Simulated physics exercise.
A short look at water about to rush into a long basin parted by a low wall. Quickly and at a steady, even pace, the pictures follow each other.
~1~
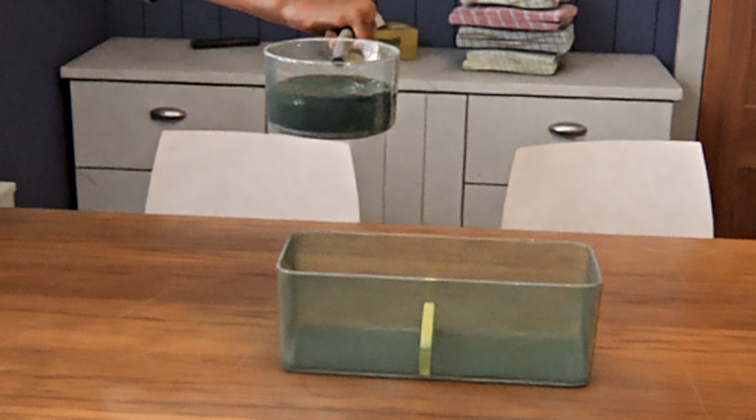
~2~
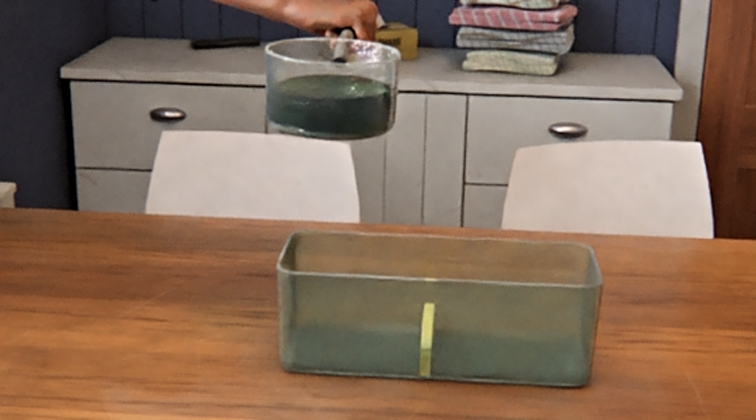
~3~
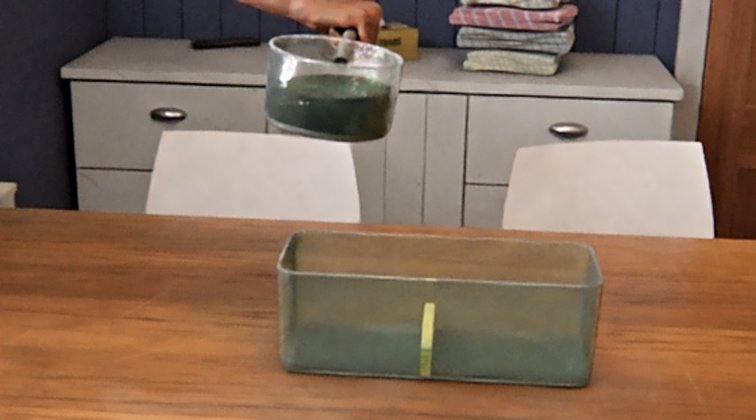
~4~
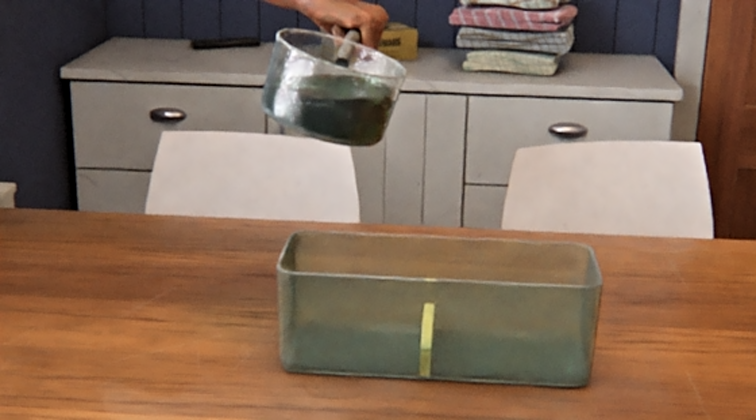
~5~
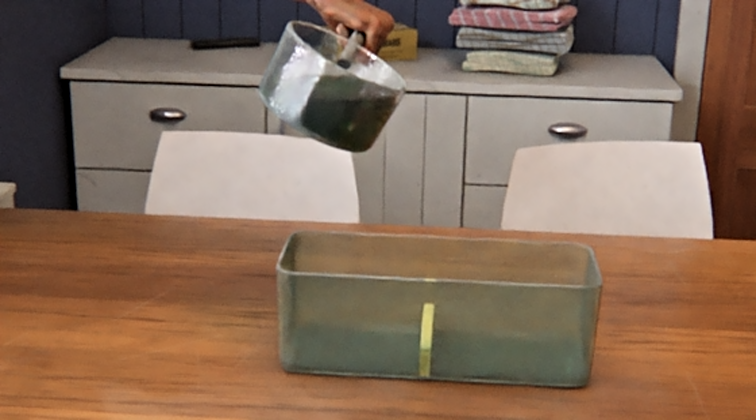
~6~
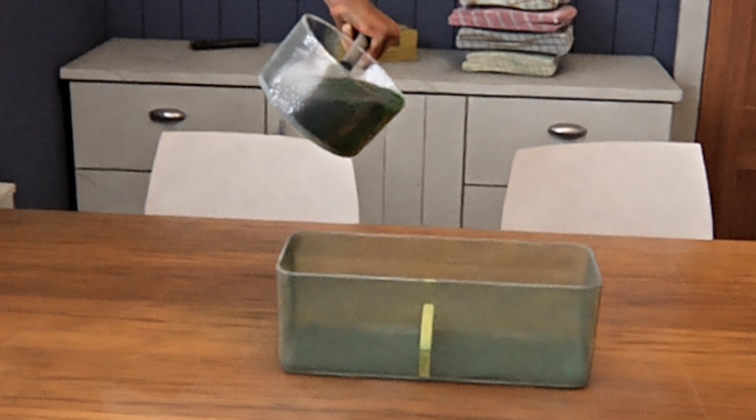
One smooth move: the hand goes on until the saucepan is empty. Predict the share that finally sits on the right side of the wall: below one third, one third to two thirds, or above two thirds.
Right-side share: Above two thirds.
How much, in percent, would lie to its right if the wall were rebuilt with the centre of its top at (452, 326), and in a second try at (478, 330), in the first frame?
Try 1: Some 40 %; try 2: 5 %.
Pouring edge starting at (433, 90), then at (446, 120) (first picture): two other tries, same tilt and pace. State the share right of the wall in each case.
You'd get around 85 per cent and then around 90 per cent.
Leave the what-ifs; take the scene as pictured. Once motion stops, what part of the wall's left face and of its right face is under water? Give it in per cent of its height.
On the left it sits near 10, while on the right it sits near 60.
A moment on, the saucepan is tipped on its side and 44 per cent is still to pour, 0 is left of the wall and 10 right of it.
Next, the saucepan is tipped on its side and 18 per cent is still to pour, 8 is left of the wall and 59 right of it.
Then the saucepan is tipped on its side and 6 per cent is still to pour, 9 is left of the wall and 77 right of it.
Later the saucepan is tipped on its side and 2 per cent is still to pour, 11 is left of the wall and 84 right of it.
Finally, 15 per cent lies left of the wall, 84 right of it and 1 outside.
